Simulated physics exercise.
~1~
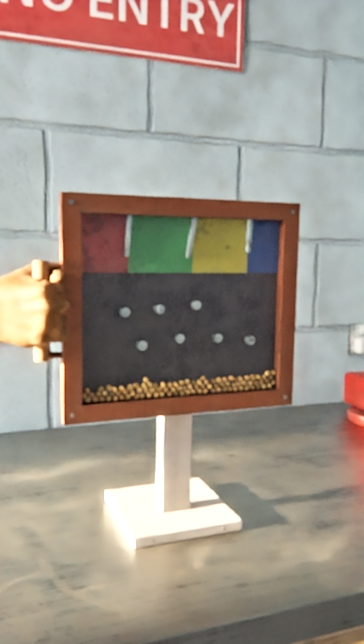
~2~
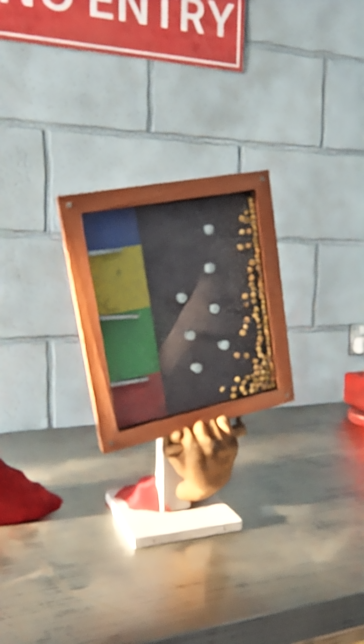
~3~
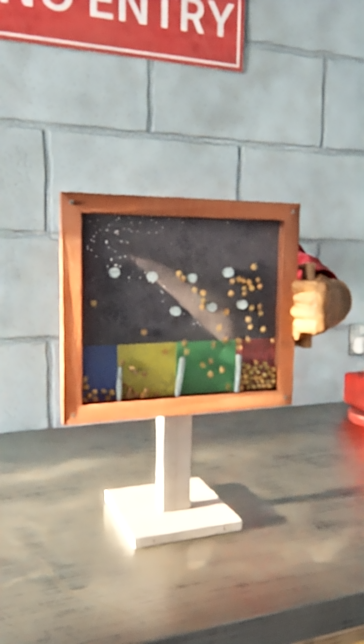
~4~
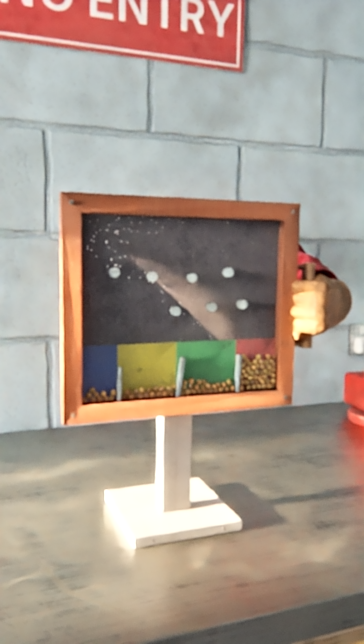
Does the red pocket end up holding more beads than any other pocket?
Yes, the red pocket at the right holds the most beads once they settle.
